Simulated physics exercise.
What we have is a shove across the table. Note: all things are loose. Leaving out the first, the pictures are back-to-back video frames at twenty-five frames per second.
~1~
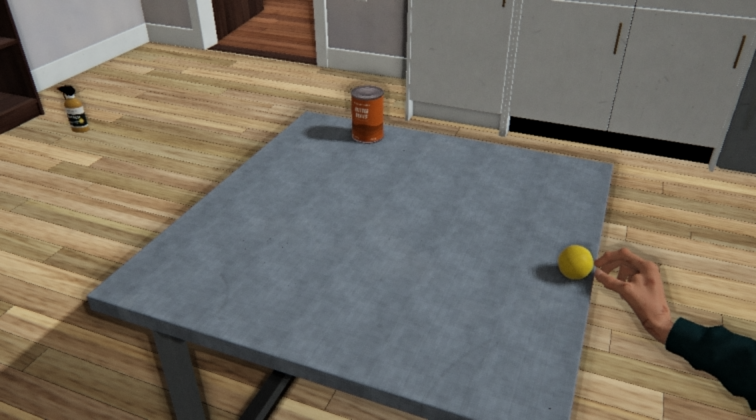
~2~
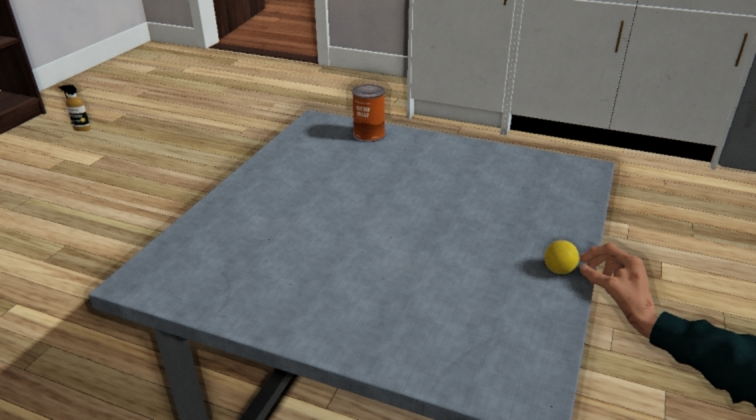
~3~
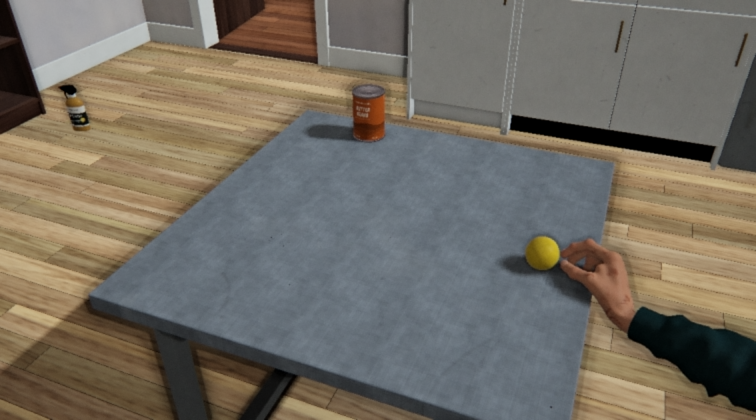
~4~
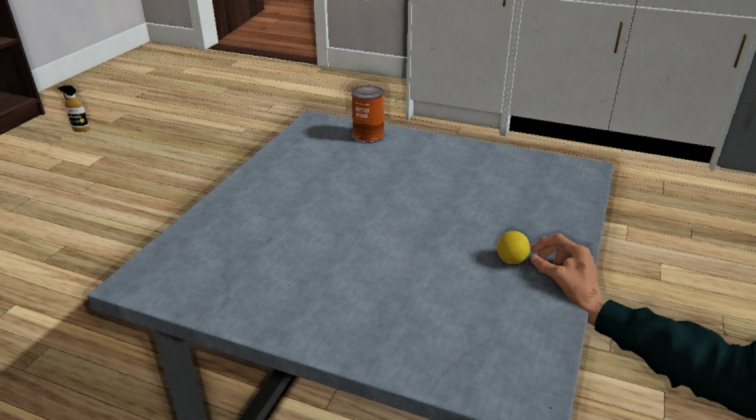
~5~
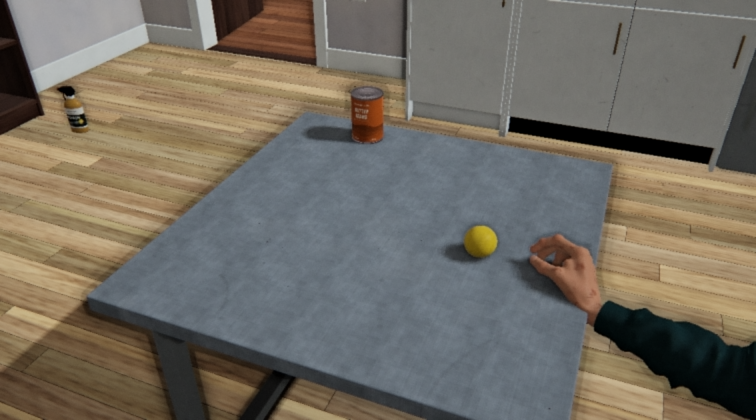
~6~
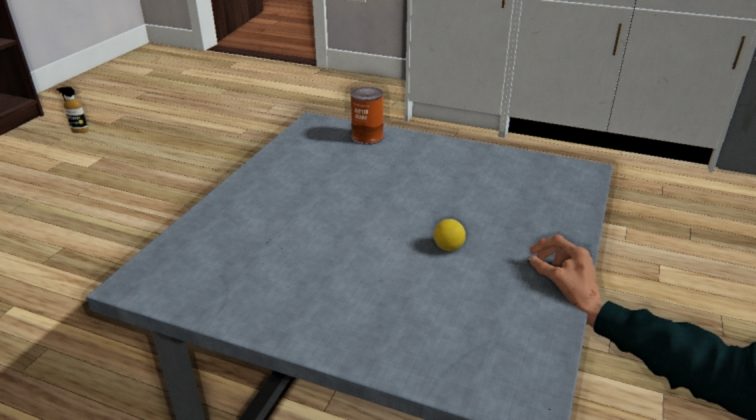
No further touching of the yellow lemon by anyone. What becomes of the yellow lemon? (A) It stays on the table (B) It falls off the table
Answer: B.
Then, 0.40 s after the last picture, yellow lemon now off the table.
Then, 0.90 s after the last picture, things are still on the move.
By the end, off the table, yellow lemon.
